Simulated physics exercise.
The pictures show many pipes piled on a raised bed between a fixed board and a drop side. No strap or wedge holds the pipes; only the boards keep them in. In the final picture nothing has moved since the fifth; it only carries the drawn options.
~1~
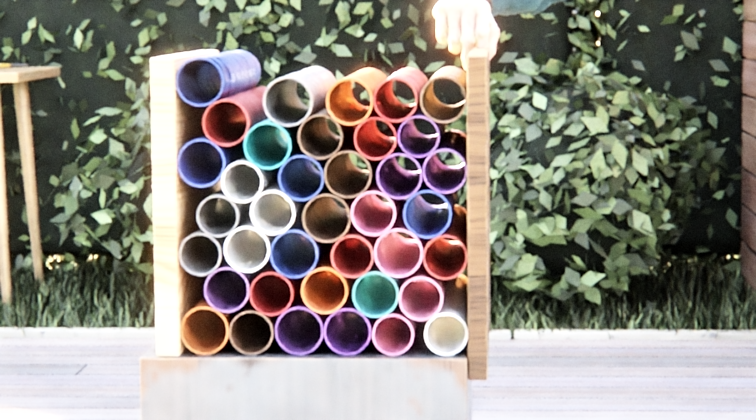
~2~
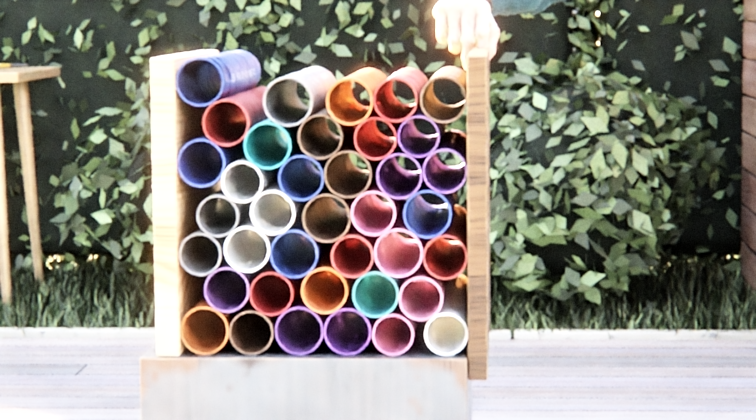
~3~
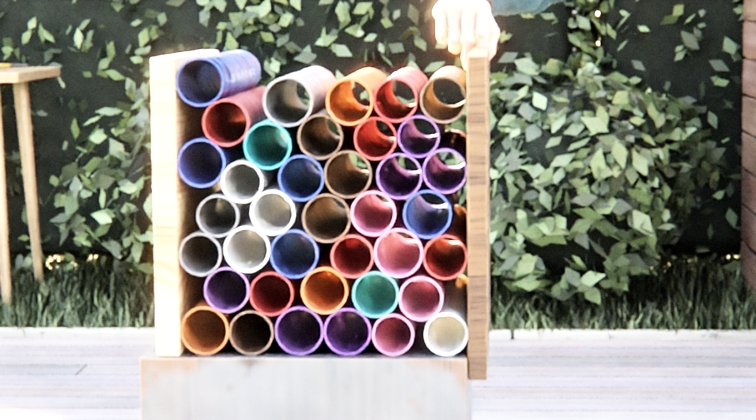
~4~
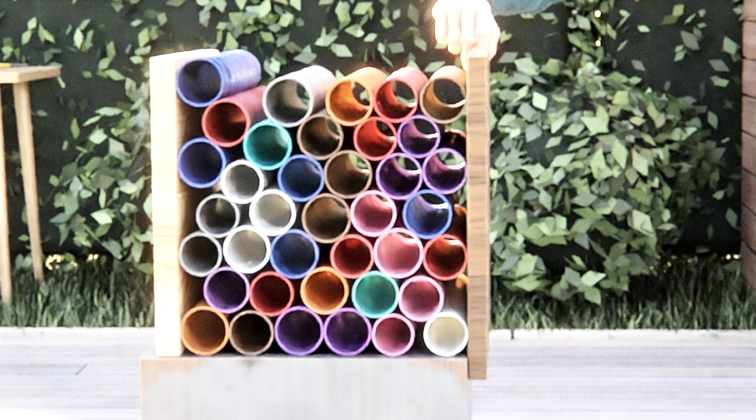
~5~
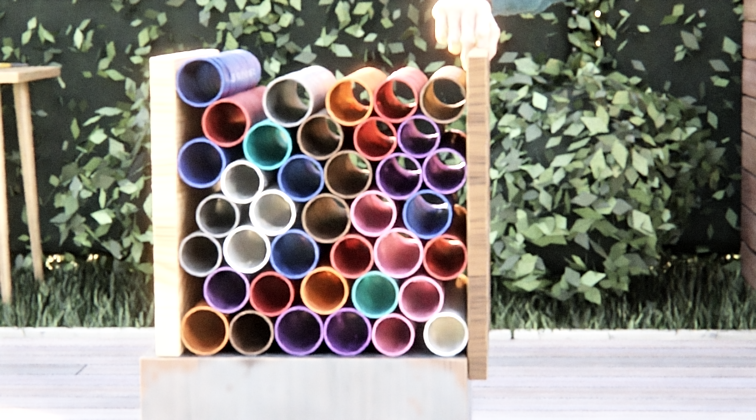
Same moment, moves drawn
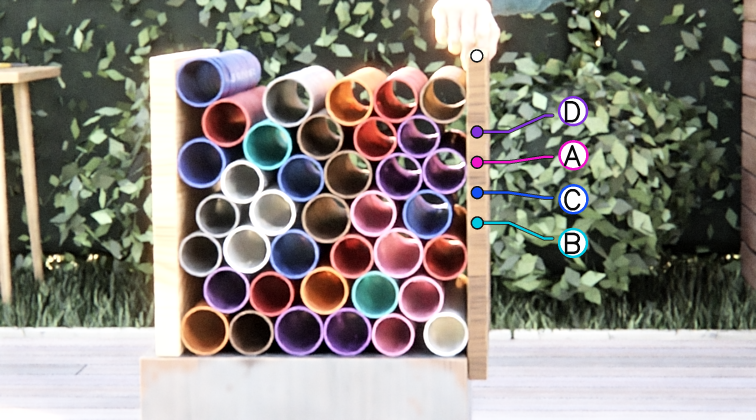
On a deck before a leafy hedge, colourful pipes sit stacked motionless between wooden boards.
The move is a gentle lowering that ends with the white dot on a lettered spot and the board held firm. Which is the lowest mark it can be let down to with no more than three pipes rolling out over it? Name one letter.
At most to C.
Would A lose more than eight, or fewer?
Fewer than eight.
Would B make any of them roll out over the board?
At B: Yes.
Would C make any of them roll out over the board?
Yes.
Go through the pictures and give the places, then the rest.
A grey pipe (201, 255); a white pipe (273, 213); a blue pipe (302, 178), in the first picture.
A blue pipe (302, 178); a red pipe (375, 138), in the second picture.
A grey pipe (288, 101); side board (480, 199), in the third picture.
An orange pipe (205, 330); a white pipe (446, 334), in the fourth picture.
A purple pipe (227, 290); a grey pipe (201, 255); a white pipe (273, 213), in the fifth picture.
On the marked copy, A at (477, 162); B at (478, 223); C at (477, 192); D at (477, 132); the white dot at (477, 56).
Taking C. A third of the way, top of the board (467, 120).
Two thirds of the way, top of the board (467, 191).
When it is over, top of the board (467, 192), one out over the board.
As for the rest, A one out over the board; B four out over the board; D none out over the board.
